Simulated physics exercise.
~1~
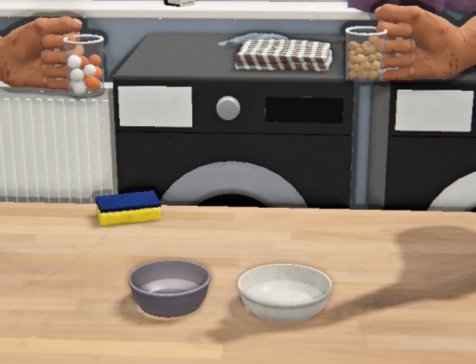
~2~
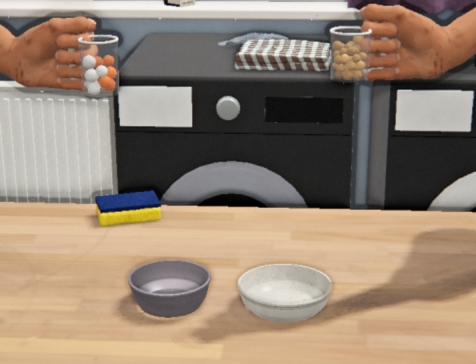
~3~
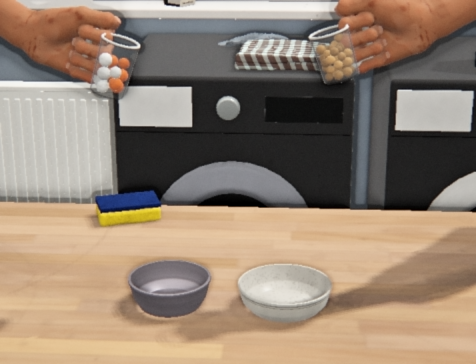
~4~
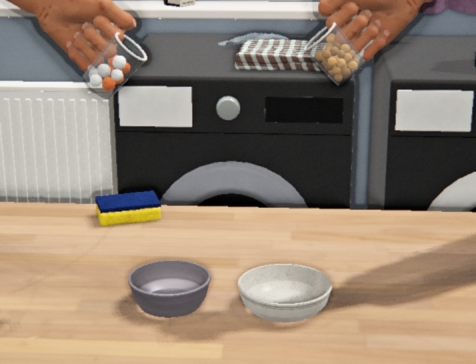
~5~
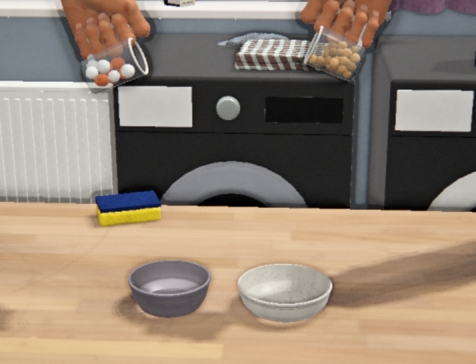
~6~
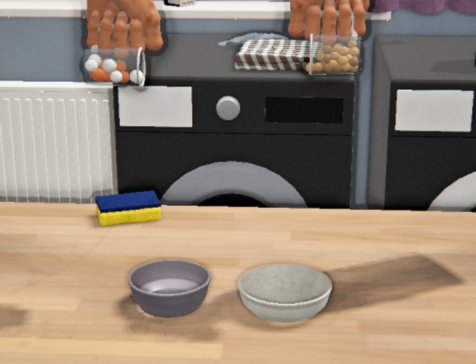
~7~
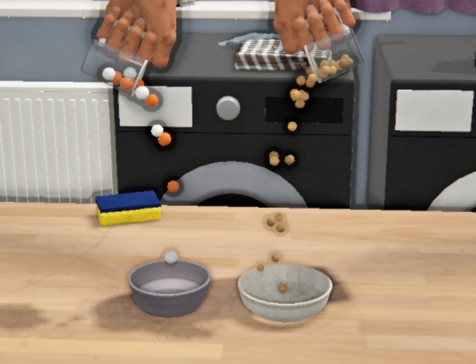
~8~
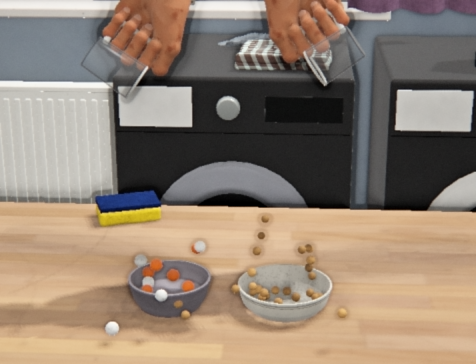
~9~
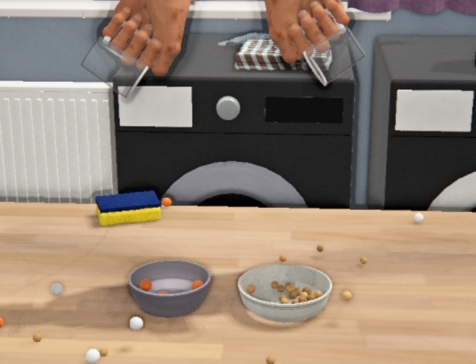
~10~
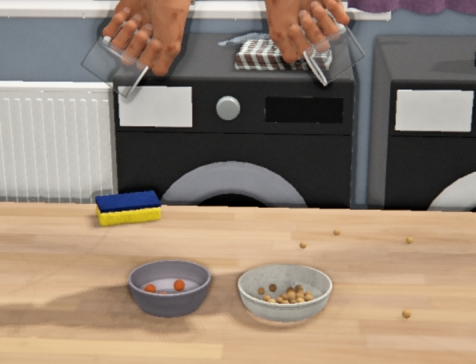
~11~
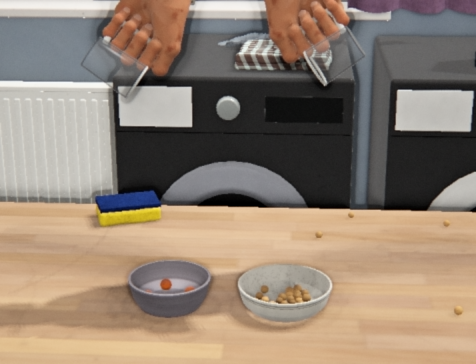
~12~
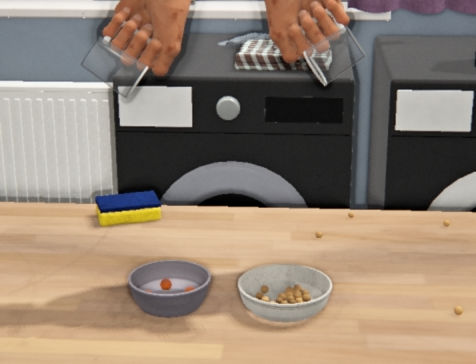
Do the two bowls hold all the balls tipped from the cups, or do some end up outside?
Some end up outside both bowls. The left bowl keeps only a few of its orange and white balls, while the right one keeps most of its tan ones but still loses some across the table.
